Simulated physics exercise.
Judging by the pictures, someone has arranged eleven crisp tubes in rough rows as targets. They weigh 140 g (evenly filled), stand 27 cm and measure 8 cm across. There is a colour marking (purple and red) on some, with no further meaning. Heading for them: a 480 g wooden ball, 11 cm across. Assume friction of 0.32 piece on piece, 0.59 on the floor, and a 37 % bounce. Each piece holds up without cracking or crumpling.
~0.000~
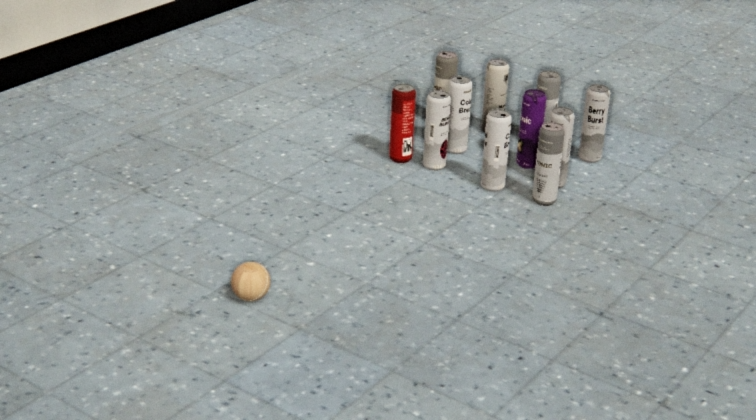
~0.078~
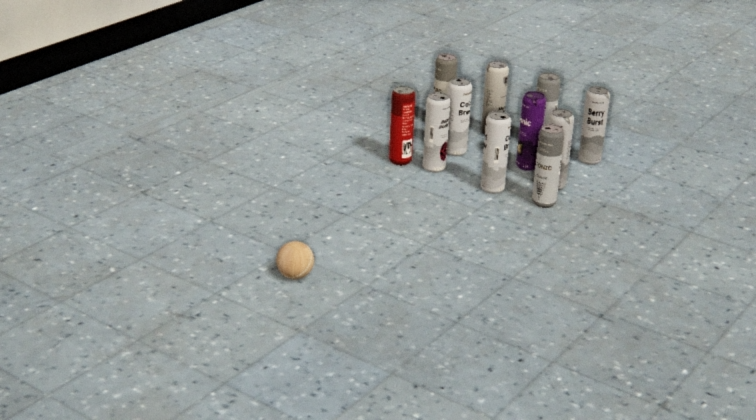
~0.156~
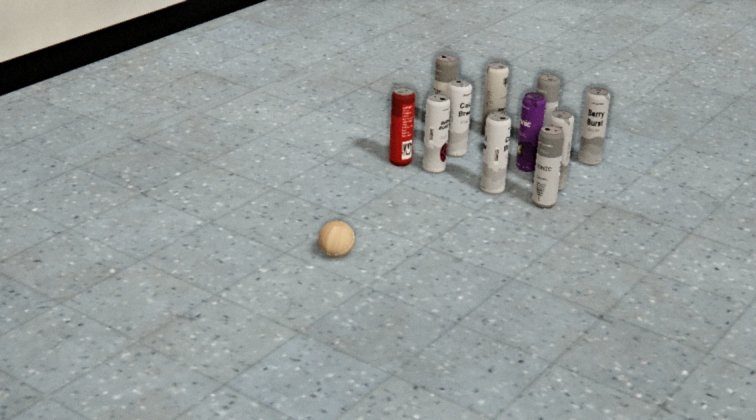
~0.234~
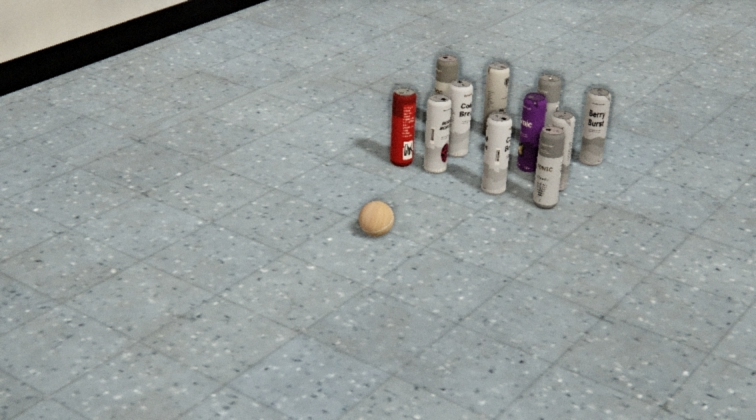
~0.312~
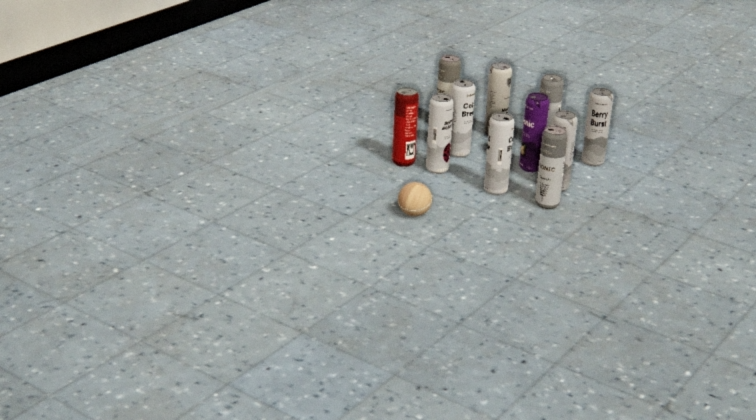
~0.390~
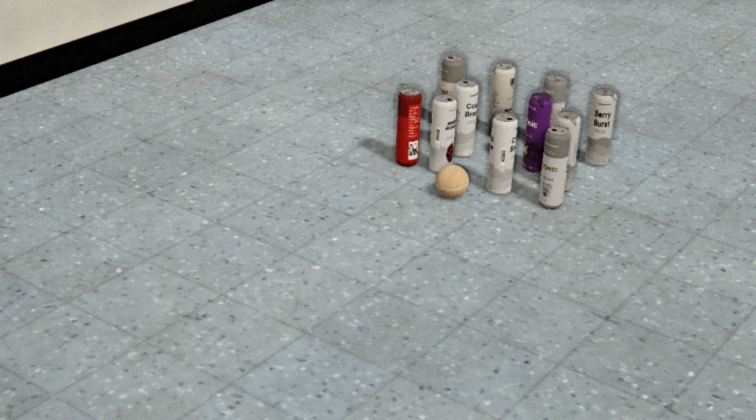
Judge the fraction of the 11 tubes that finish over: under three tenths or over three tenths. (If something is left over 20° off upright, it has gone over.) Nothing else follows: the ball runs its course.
I would say under three tenths of them end over.
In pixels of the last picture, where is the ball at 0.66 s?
I'd put it somewhere around (538, 127).
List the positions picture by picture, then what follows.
In the first picture (pixels give the middle of a visible side), ball (251, 282) 1.02 m before the front row; red tube (396, 127); purple tube (523, 132); none has stirred.
Ball (295, 260) 85 cm before the front row; purple tube (522, 134), in the second picture.
Ball (337, 239) 67 cm before the front row; purple tube (522, 135), in the third picture.
Ball (376, 219) 49 cm before the front row; red tube (396, 131), in the fourth picture.
Ball (415, 199) 31 cm before the front row; red tube (399, 131), in the fifth picture.
Ball (452, 181) 14 cm before the front row; red tube (402, 131); purple tube (529, 135); none has stirred, in the sixth picture.
After 0.60 s, ball still moving; none of the 11 tubes over, 2 disturbed; purple tube 25 mm from its place.
After 0.66 s, ball still moving; 1 of the 11 tubes over; purple tube 5° from how it stood.
After 0.78 s, ball still moving; 1 of the 11 tubes over; purple tube 12° from how it stood.
After 1.76 s, ball still moving; 1 of the 11 tubes over; purple tube 25 mm from its place.
In the end (3.2 s), ball rolling away; 1 of the 11 tubes over; purple tube 25 mm from its place; red tube unmoved. That is 9 per cent. From the last view, middles, purple tube near (545, 134), red tube near (408, 128).
